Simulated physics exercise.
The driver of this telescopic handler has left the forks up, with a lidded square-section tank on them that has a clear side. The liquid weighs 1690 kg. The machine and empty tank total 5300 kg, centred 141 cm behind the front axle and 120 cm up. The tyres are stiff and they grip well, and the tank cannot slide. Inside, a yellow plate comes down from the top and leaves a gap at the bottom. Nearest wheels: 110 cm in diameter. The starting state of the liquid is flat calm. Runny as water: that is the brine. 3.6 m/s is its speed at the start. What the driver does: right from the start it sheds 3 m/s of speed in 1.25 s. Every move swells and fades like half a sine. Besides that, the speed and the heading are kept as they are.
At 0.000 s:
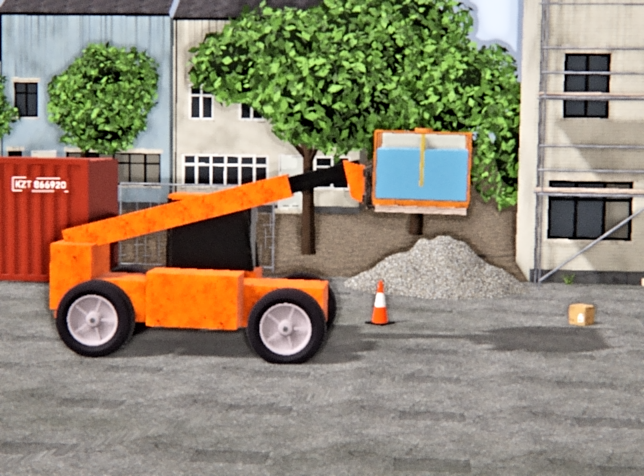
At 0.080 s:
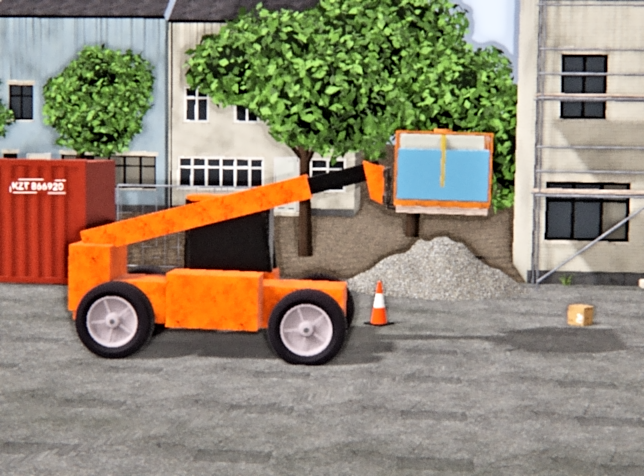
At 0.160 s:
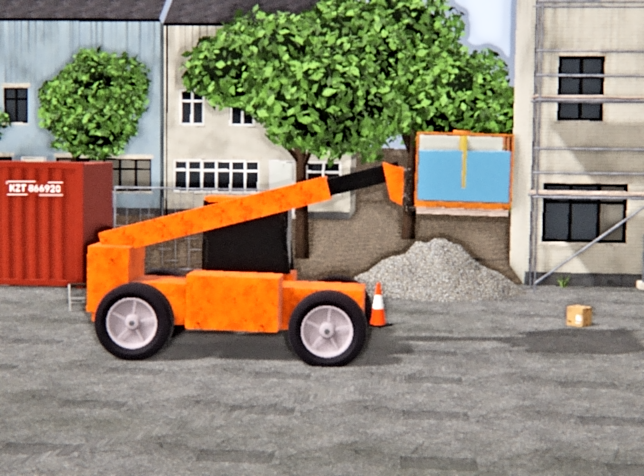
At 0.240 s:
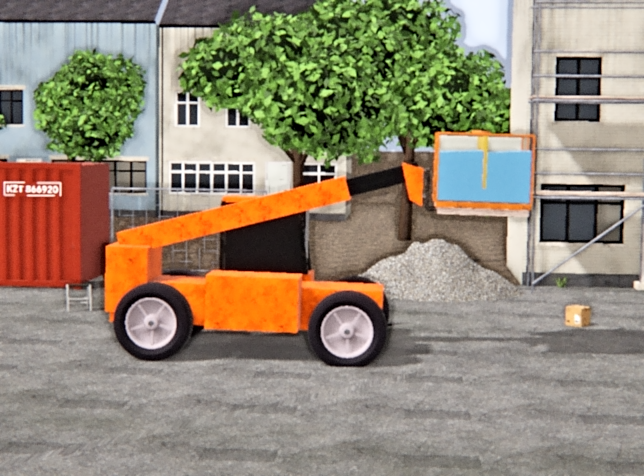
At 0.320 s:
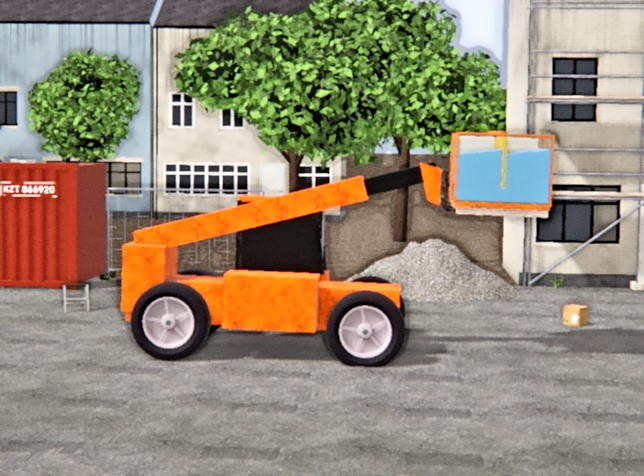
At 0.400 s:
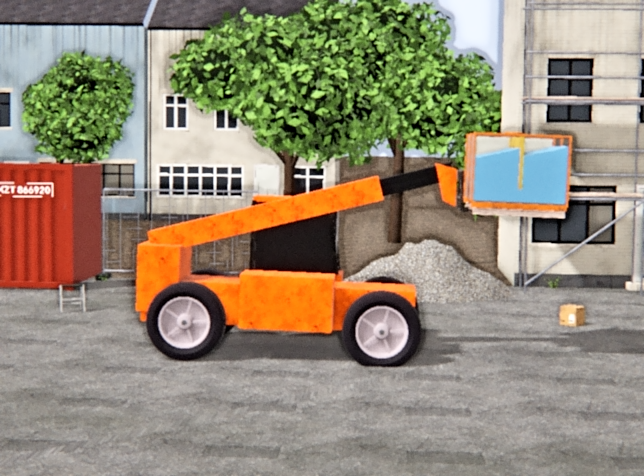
An orange telescopic handler, its boom raised with a clear-sided tank of blue liquid at the tip, rolls steadily right across a paved yard. It passes in front of an orange-and-white cone, hiding it, while the liquid's surface, flat at first, tilts slightly as the tank moves before the scaffolded building.
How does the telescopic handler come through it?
It rears up briefly, then lands.
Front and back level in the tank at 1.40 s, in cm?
Front 88 cm, back 50 cm.
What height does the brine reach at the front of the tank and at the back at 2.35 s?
I'd put it at about 70 cm in front and about 68 cm behind.
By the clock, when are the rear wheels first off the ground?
Around 0.60 s.
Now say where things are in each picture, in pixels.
In the first frame, it reaches (455, 152) at the front; it reaches (390, 151) at the back; it rides level; the front is on the right; a wheel hub at (91, 321).
In the second frame, it reaches (477, 153) at the front; it reaches (411, 151) at the back; it rides level.
In the third frame, it reaches (498, 154) at the front; it reaches (432, 153) at the back; it rides level.
In the fourth frame, it reaches (519, 154) at the front; it reaches (453, 153) at the back; it rides level.
In the fifth frame, it reaches (538, 153) at the front; it reaches (472, 154) at the back; it rides level.
In the sixth frame, it reaches (555, 152) at the front; it reaches (489, 156) at the back; it rides level; a wheel hub at (183, 323).
Then, 0.60 s in, the lean is 1° nose down, the rear 2 cm in the air; the liquid stands 51 cm at the back and 81 cm at the front.
Then, 1.20 s in, the lean is 3° nose down, the rear 11 cm in the air; the liquid stands 47 cm at the back and 87 cm at the front.
Then, 1.40 s in, the lean is 2° nose down, the rear 10 cm in the air; the liquid stands 49 cm at the back and 88 cm at the front.
Then, 2.35 s in, the lean is 0°, wheels down; the liquid stands 68 cm at the back and 70 cm at the front.
Then, 4.24 s in, all wheels are down again; the highest lift was 11 cm and the largest lean 3°.
